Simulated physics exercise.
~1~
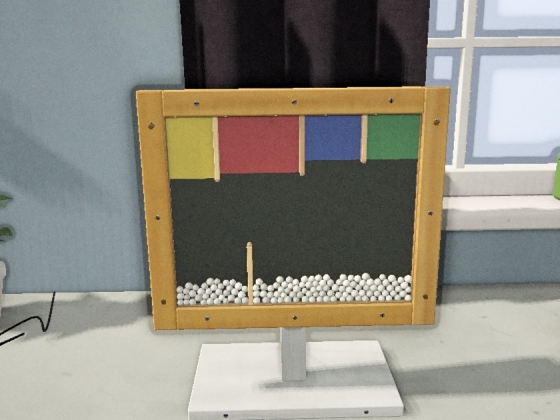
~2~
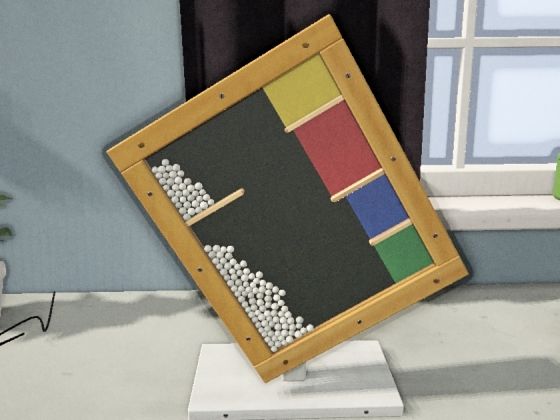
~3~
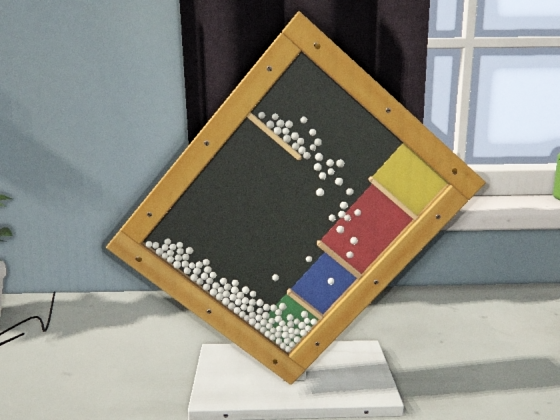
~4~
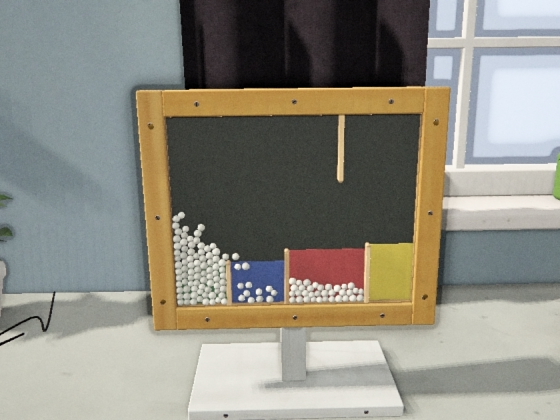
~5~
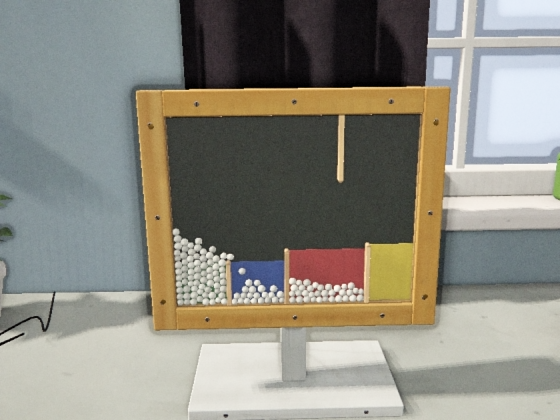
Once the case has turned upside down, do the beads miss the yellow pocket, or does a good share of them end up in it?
They miss the yellow pocket, which ends up empty. The beads gather in the green, blue and red pockets instead, with the biggest heap at green.
A wooden-framed case of small white beads turned clockwise on its stand until it was upside down, and the beads slid and tumbled down, ending heaped over the green pocket, with smaller piles in blue and red and none in yellow.
